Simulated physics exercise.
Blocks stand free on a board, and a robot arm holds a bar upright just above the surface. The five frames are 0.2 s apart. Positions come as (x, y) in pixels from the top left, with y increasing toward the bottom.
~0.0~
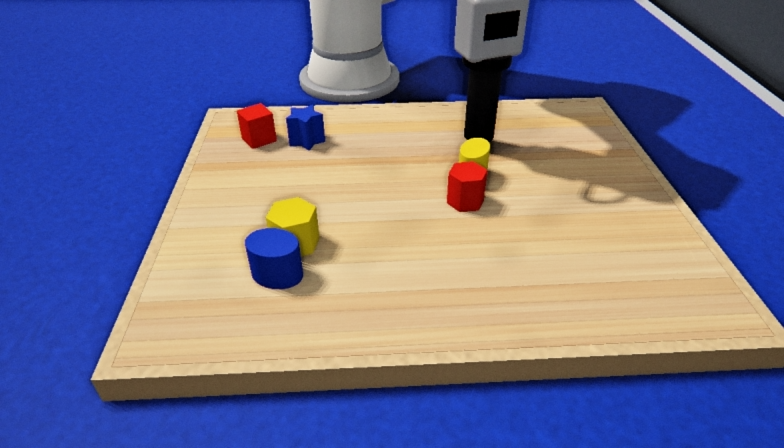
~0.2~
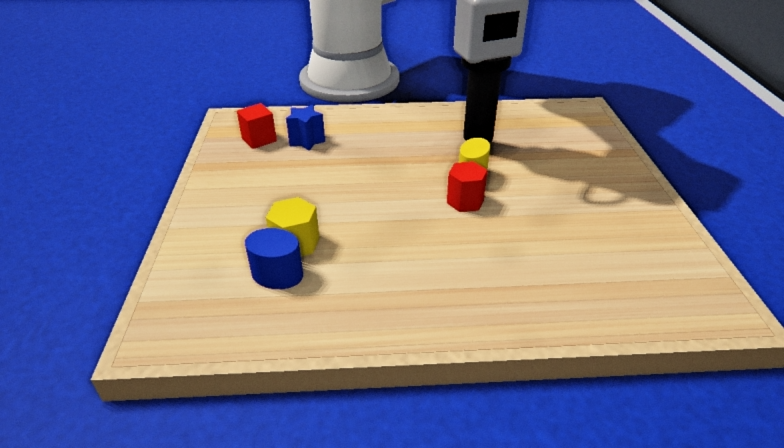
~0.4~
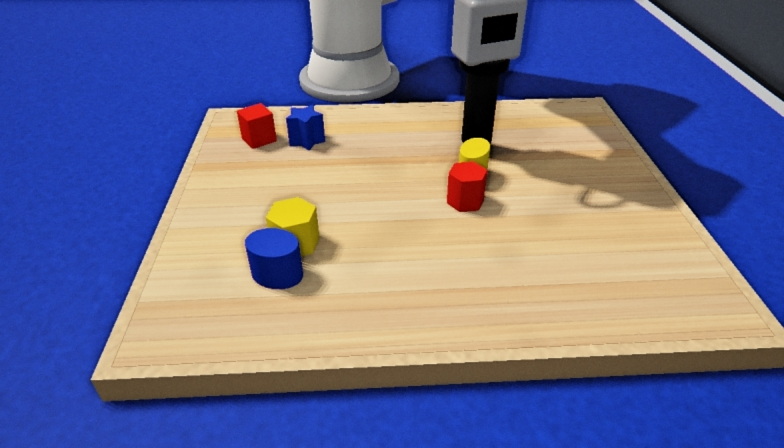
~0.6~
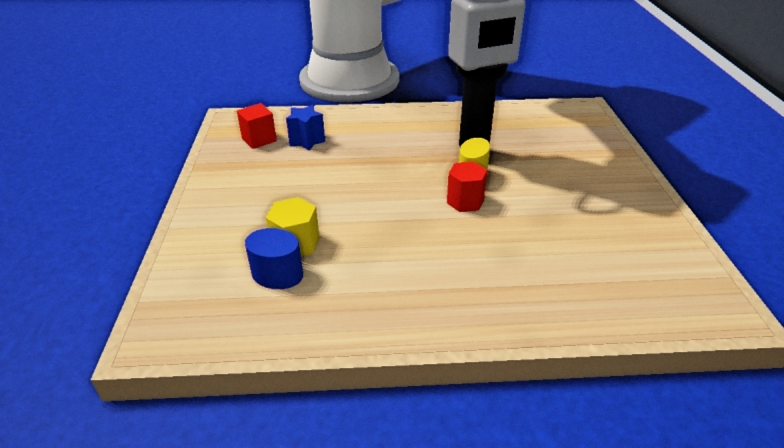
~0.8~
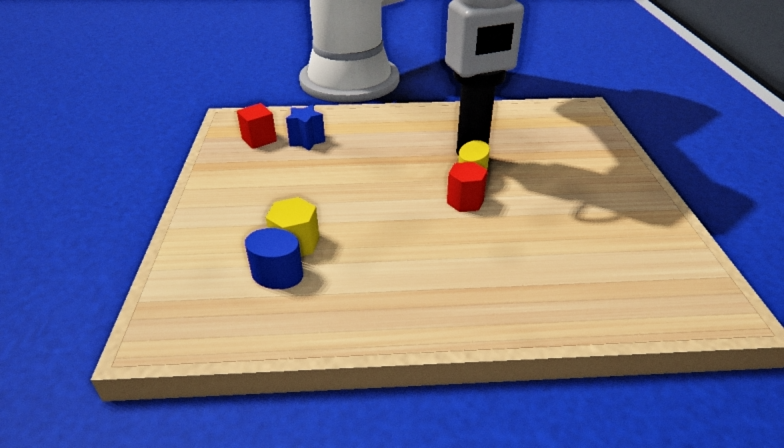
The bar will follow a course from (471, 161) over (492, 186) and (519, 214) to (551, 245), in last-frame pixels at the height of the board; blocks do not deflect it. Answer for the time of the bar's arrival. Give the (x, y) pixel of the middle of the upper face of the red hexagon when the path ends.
I expect it at (452, 186).
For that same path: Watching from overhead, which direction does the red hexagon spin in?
Viewed from above, counterclockwise.
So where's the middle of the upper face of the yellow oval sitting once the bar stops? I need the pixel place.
It ends at (479, 175).
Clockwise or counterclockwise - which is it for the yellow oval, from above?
Looking from above, the answer is clockwise.
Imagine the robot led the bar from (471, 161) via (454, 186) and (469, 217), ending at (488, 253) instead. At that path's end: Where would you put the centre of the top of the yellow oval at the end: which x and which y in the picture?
The point I'd pick in the picture is (519, 197).
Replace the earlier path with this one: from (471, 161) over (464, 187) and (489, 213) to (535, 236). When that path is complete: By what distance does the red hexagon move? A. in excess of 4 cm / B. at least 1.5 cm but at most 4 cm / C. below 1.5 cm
A (in excess of 4 cm)
The first path, step by step. One third of the way, bar (494, 178); red hexagon (457, 184), turned 25° anticlockwise; yellow oval (476, 170), turned 75° clockwise.
Two thirds of the way, bar (520, 205); red hexagon (452, 186), turned 30° anticlockwise; yellow oval (479, 175).
At the end, bar (553, 236); red hexagon (452, 186), turned 30° anticlockwise; yellow oval (479, 175), turned 120° clockwise.
